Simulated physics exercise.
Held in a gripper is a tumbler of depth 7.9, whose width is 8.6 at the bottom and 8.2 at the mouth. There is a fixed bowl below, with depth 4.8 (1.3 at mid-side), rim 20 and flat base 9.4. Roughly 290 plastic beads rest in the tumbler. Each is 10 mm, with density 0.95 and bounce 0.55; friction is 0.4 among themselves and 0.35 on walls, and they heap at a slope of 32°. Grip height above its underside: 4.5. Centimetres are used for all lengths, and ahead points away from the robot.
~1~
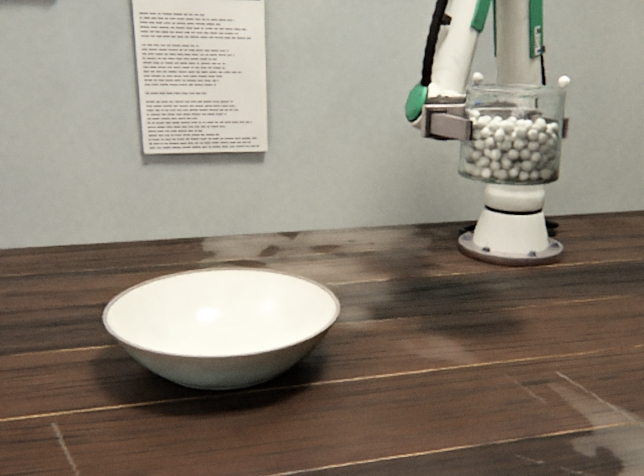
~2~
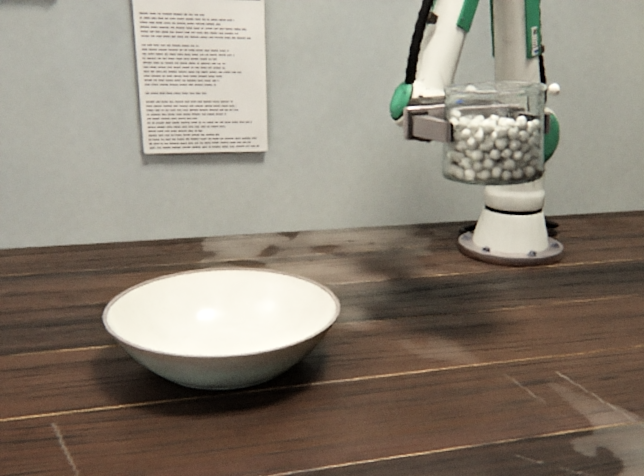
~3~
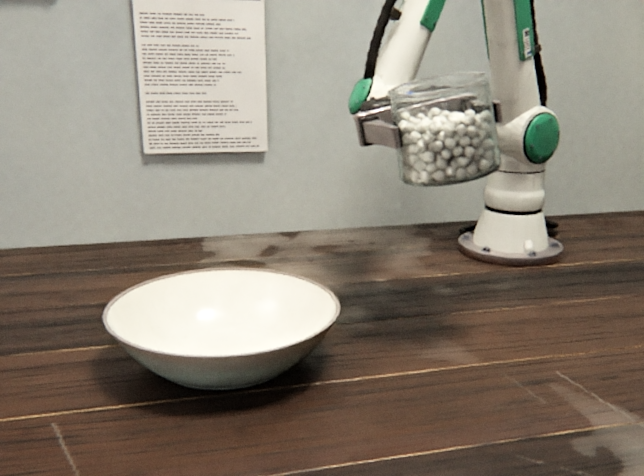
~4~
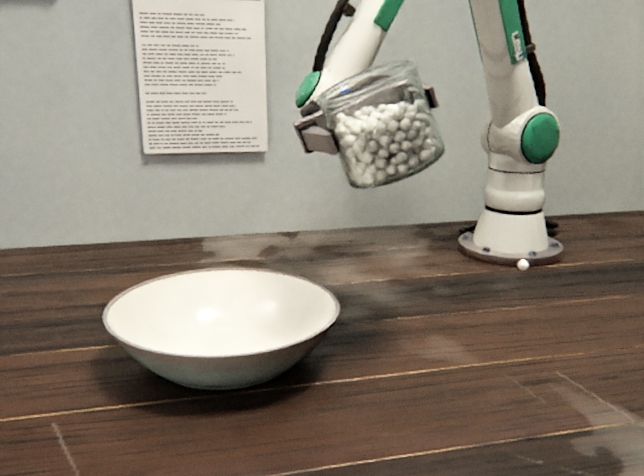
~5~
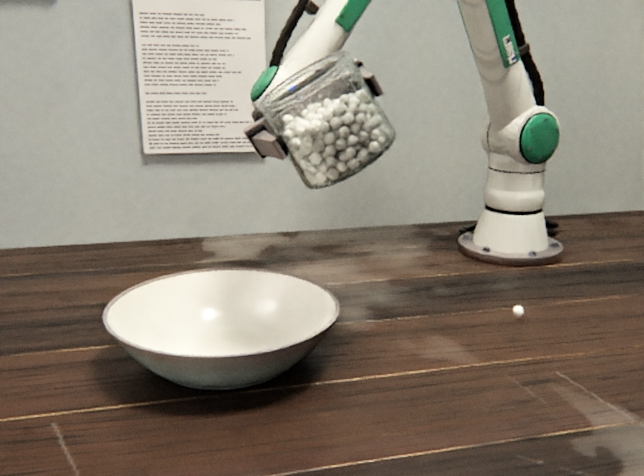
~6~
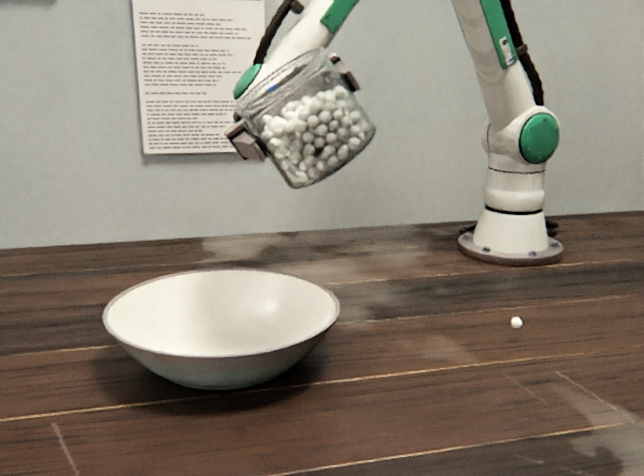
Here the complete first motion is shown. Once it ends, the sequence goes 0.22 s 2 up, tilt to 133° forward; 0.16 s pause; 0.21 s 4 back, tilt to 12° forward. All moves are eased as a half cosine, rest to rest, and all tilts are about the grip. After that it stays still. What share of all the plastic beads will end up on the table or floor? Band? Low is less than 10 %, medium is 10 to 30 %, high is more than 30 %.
Low.
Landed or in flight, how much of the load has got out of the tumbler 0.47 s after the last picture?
Around 95 % is out.
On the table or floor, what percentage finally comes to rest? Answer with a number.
~ 0 %, about.
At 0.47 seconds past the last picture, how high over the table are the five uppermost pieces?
Roughly 22 cm above the table.
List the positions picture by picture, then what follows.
In the first frame, tumbler middle at (511, 134), level; upper third of the load around (508, 129), from x 470 to 565, top at y 80; 286 in the tumbler.
In the second frame, tumbler middle at (493, 133), tilted 3° forward; upper third of the load around (493, 129), from x 450 to 555, top at y 90; 285 in the tumbler, 1 in flight or on a rim.
In the third frame, tumbler middle at (444, 129), tilted 12° forward; upper third of the load around (449, 125), from x 405 to 530, top at y 110; 285 in the tumbler, 1 in flight or on a rim.
In the fourth frame, tumbler middle at (381, 125), tilted 23° forward; upper third of the load around (395, 120), from x 340 to 525, top at y 105; 285 in the tumbler, 1 in flight or on a rim.
In the fifth frame, tumbler middle at (328, 121), tilted 32° forward; upper third of the load around (342, 115), from x 285 to 520, top at y 95; 285 in the tumbler, 1 on the table or floor.
In the sixth frame, tumbler middle at (307, 120), tilted 35° forward; upper third of the load around (323, 111), from x 265 to 515, top at y 90; 285 in the tumbler, 1 on the table or floor.
Then, 0.24 s after the last picture, tilted 133° forward, highest piece 27 above the table; 277 in the tumbler, 1 on the table or floor, 8 in flight or on a rim.
Then, 0.47 s after the last picture, tilted 84° forward, highest piece 21 above the table; 224 in the bowl, 16 in the tumbler, 1 on the table or floor, 45 in flight or on a rim.
Then, 0.79 s after the last picture, tilted 12° forward, highest piece 23 above the table; 273 in the bowl, 7 in the tumbler, 4 on the table or floor, 2 in flight or on a rim.
Then, 1.84 s after the last picture, tilted 12° forward, highest piece 20 above the table; 273 in the bowl, 7 in the tumbler, 6 on the table or floor.
Final count, 273 in the bowl, 7 in the tumbler, 6 on the table or floor. That is 2 % on the table or floor.
